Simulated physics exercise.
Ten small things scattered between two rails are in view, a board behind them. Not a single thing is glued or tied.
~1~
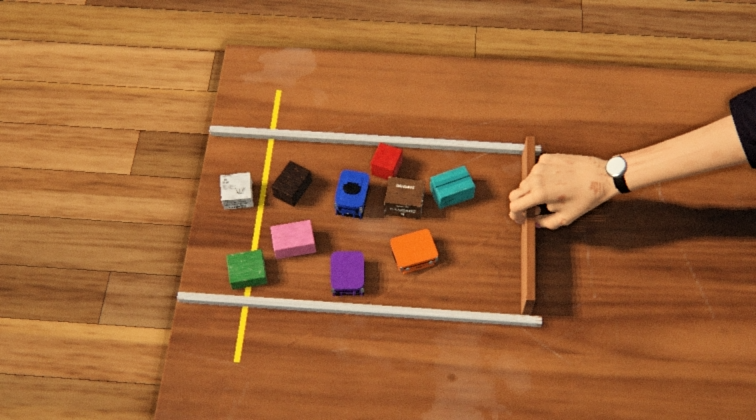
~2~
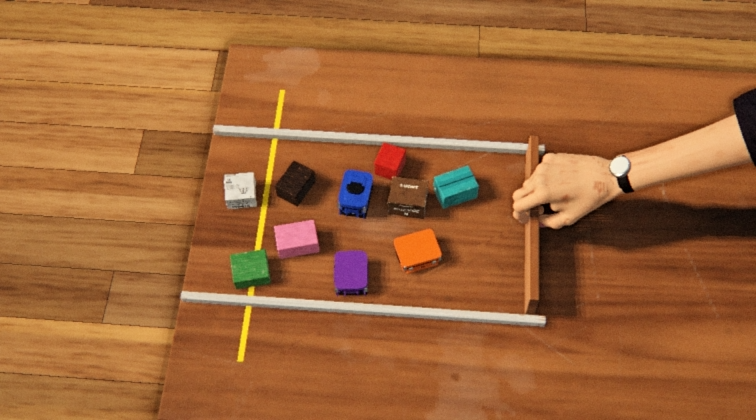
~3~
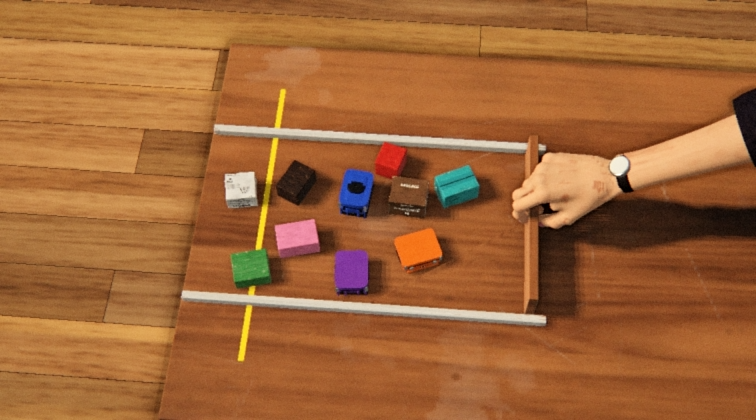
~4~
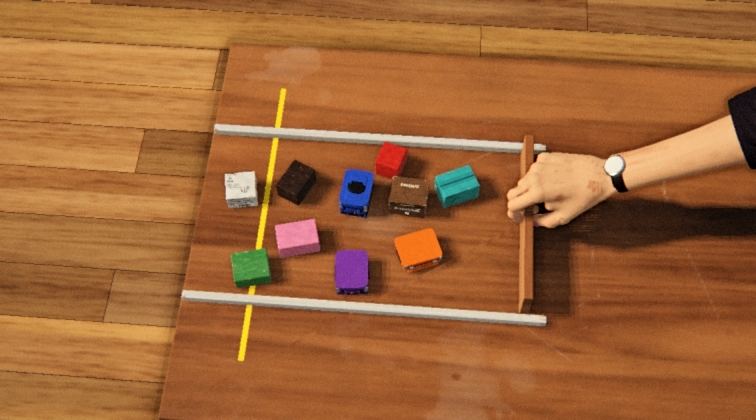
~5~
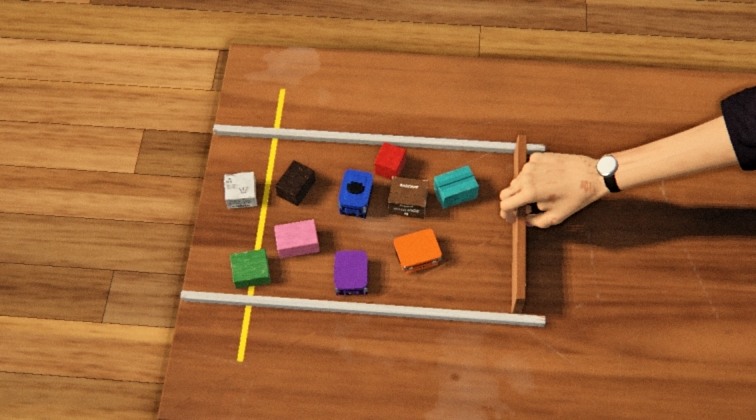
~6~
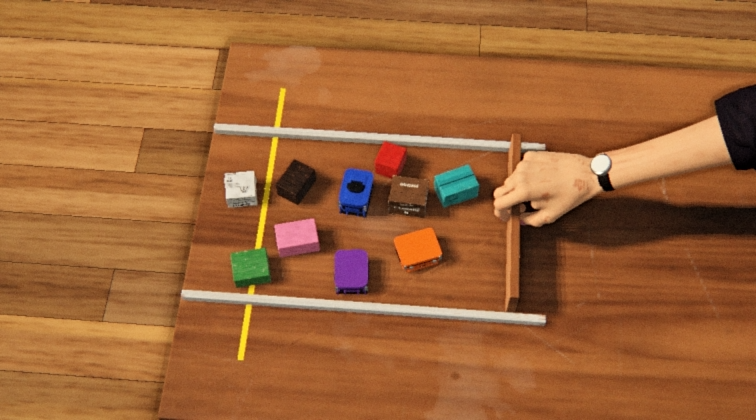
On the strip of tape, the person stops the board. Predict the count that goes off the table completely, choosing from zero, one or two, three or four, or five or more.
The count is one or two.
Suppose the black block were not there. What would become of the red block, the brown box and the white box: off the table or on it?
Red block: Still there. Brown box: Still there. White box: Over the edge.
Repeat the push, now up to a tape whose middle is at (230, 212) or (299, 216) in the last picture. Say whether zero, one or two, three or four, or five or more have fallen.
Falls: At least five; zero.
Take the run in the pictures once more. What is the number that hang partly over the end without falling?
Tally: 4.
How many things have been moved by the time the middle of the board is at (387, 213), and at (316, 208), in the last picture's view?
By then 7, and later 10.
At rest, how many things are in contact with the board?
Contact count: 5.
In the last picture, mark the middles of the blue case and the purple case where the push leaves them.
The blue case at (213, 178), the purple case at (228, 269).
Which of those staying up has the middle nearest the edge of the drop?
It's the green block that is foremost.
Soon after, none off yet; white box at rest near (241, 189); green block at rest near (251, 268); black block at rest near (296, 182).
Then, none off yet; white box moving near (233, 187); green block moving near (241, 270); black block moved about its own width near (267, 166).
At rest, the number that fall off is one or two; fallen, white box.
